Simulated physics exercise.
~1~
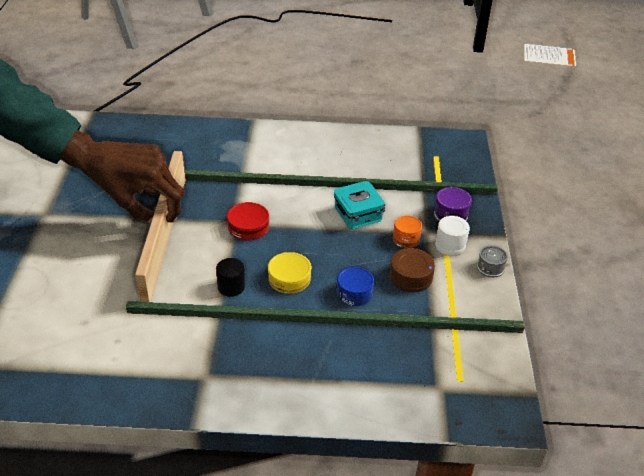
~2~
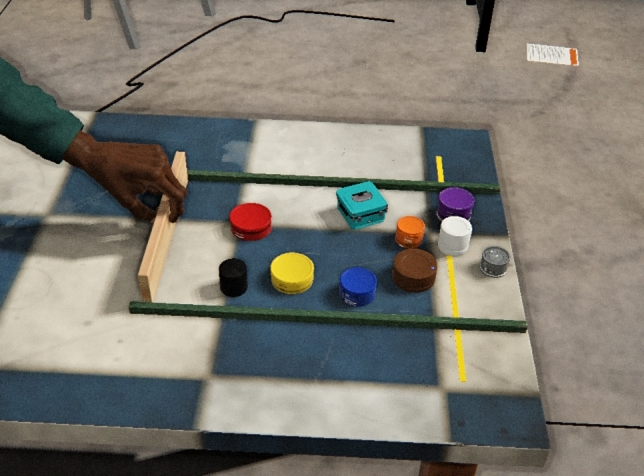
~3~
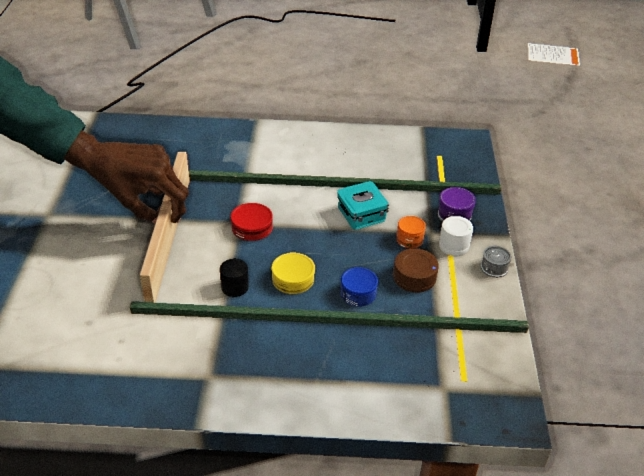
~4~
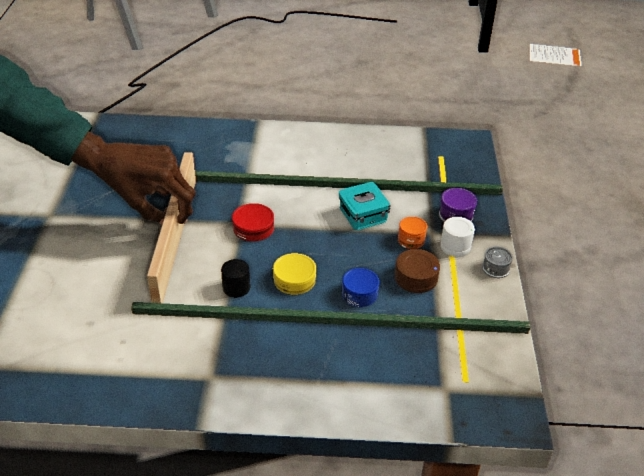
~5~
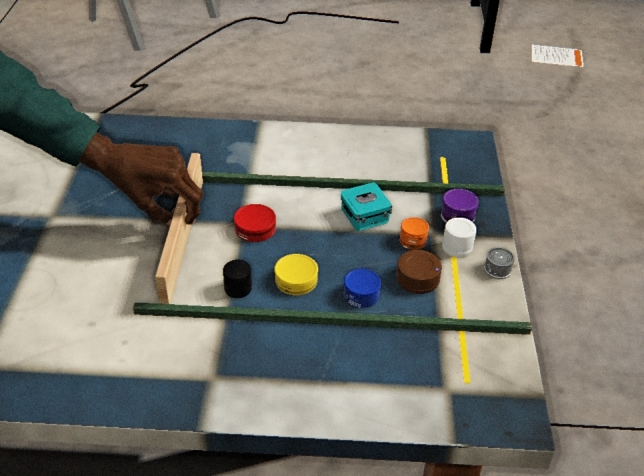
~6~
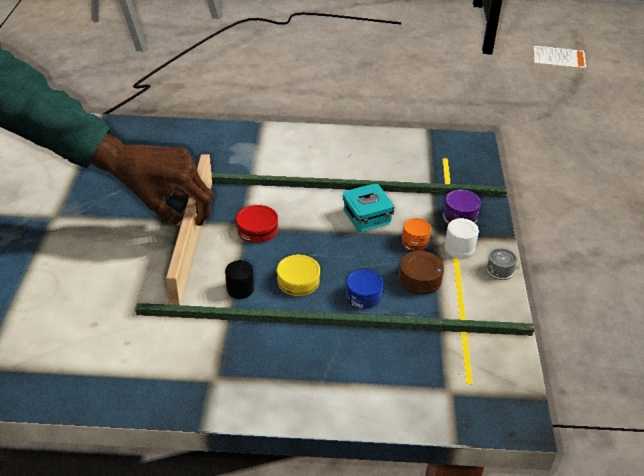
On a blue and white checkered tabletop, a hand slides a wooden board slightly right toward scattered colourful tubs and lids.
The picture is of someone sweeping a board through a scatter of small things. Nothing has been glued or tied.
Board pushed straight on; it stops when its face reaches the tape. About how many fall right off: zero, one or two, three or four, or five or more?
Lost one or two.
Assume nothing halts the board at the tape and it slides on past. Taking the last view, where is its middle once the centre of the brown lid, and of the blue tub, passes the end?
The middle is at (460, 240) when it's the brown lid, and at (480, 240) when it's the blue tub.
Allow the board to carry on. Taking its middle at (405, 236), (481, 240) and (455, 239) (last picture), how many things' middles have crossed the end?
In that order 0, 6 and 1.
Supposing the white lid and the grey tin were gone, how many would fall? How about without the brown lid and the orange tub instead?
The counts: 0 and 0.
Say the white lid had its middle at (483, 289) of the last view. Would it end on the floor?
From that start, the object then does not stay.
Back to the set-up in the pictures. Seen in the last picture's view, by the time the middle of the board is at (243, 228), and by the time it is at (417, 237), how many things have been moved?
By the first moment it's 2, by the second it's 10.
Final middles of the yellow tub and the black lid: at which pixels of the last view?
I'd say approximately (480, 275) and then (476, 296).
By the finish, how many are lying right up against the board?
4.
Early on, none off yet; grey tin at rest near (502, 264); purple pot at rest near (462, 209); white lid at rest near (461, 239).
Finally, the number that fall off is one or two; lost, grey tin.
